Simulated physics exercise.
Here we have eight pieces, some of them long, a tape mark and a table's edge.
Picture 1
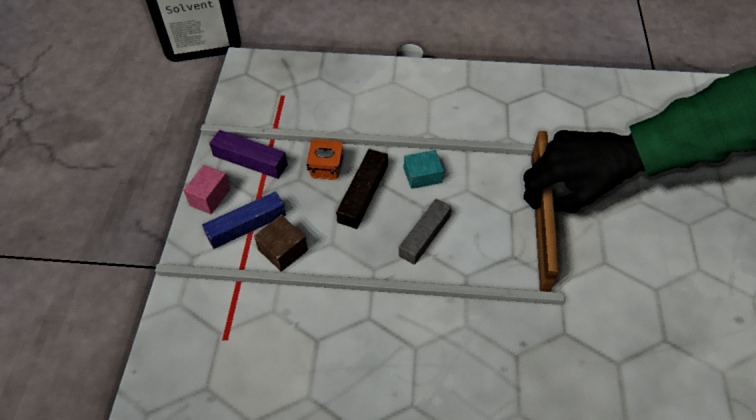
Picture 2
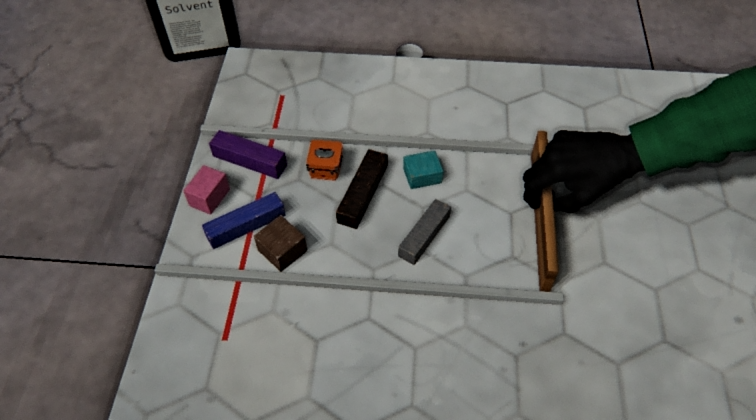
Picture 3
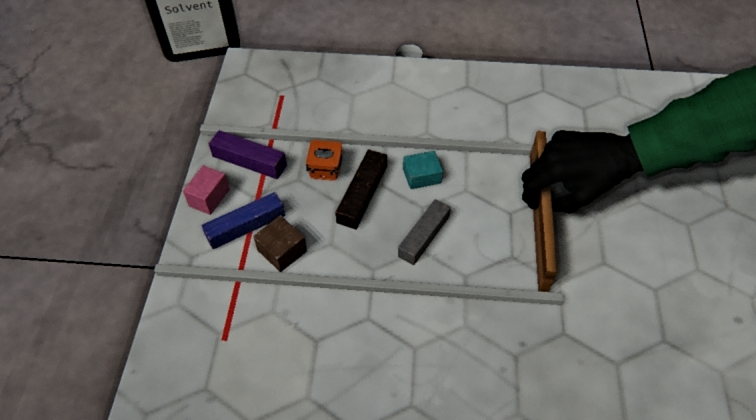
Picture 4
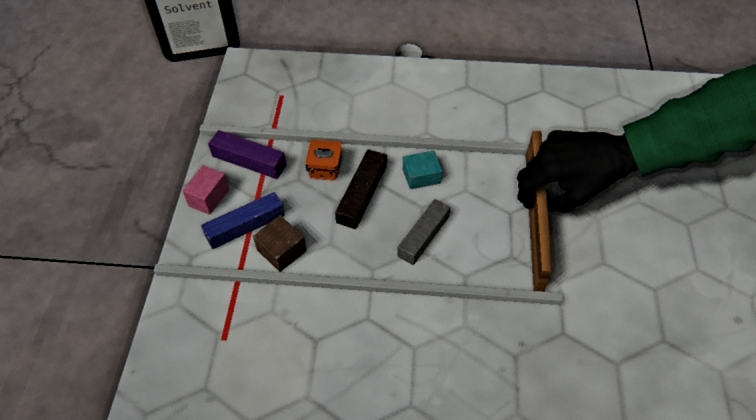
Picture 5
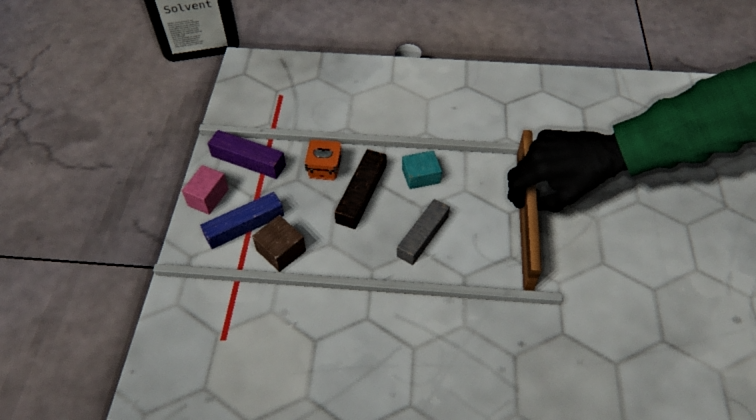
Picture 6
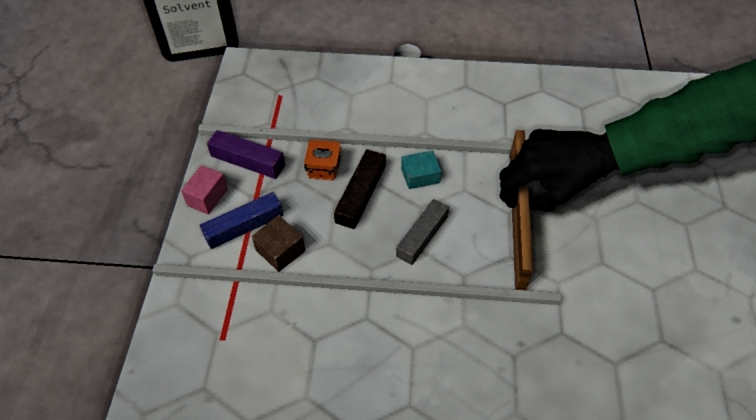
The clip opens on eight small coloured pieces, some long and some blocky, lying between two pale rails on a hexagon-patterned surface, with a red line at the left. A black-gloved hand holds a wooden board at the right, then slides it slightly left, while the pieces stay practically still.
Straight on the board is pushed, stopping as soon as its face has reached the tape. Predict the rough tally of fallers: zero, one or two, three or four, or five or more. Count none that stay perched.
Tally: One or two.
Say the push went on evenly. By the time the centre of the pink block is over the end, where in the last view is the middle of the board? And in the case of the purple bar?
Middle approx. at (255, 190), then approx. at (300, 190).
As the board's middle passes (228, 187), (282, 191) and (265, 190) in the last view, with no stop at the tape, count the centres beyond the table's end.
Per position: 4 / 1 / 1.
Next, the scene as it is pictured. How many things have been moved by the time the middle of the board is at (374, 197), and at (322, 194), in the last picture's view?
At that stage 4; at the next, 7.
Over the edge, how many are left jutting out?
Result: 3.
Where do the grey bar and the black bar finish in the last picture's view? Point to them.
In the last picture the grey bar sits at (240, 220) while the black bar sits at (219, 181).
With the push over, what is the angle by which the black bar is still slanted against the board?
Somewhere near 15 degrees, I'd say.
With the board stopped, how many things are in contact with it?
Looks like 2 of them, all told.
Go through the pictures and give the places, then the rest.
In the first frame, pink block (207, 190); purple bar (249, 154); blue bar (245, 220); board (544, 208); tape (258, 202).
In the second frame, purple bar (248, 154); grey bar (425, 231).
In the third frame, blue bar (244, 220); board (542, 208).
In the fourth frame, pink block (206, 190); black bar (362, 188).
In the fifth frame, purple bar (247, 154); turquoise block (422, 170).
In the sixth frame, pink block (205, 190); purple bar (246, 154); blue bar (243, 220); board (520, 207); tape (255, 202).
Early on, none off yet; pink block at rest near (205, 190); purple bar at rest near (246, 154); blue bar at rest near (243, 220).
A while later, none off yet; pink block at rest near (205, 190); purple bar travelled a little near (214, 152); blue bar at rest near (243, 220).
Finally, the number that fall off is one or two; lost, purple bar.
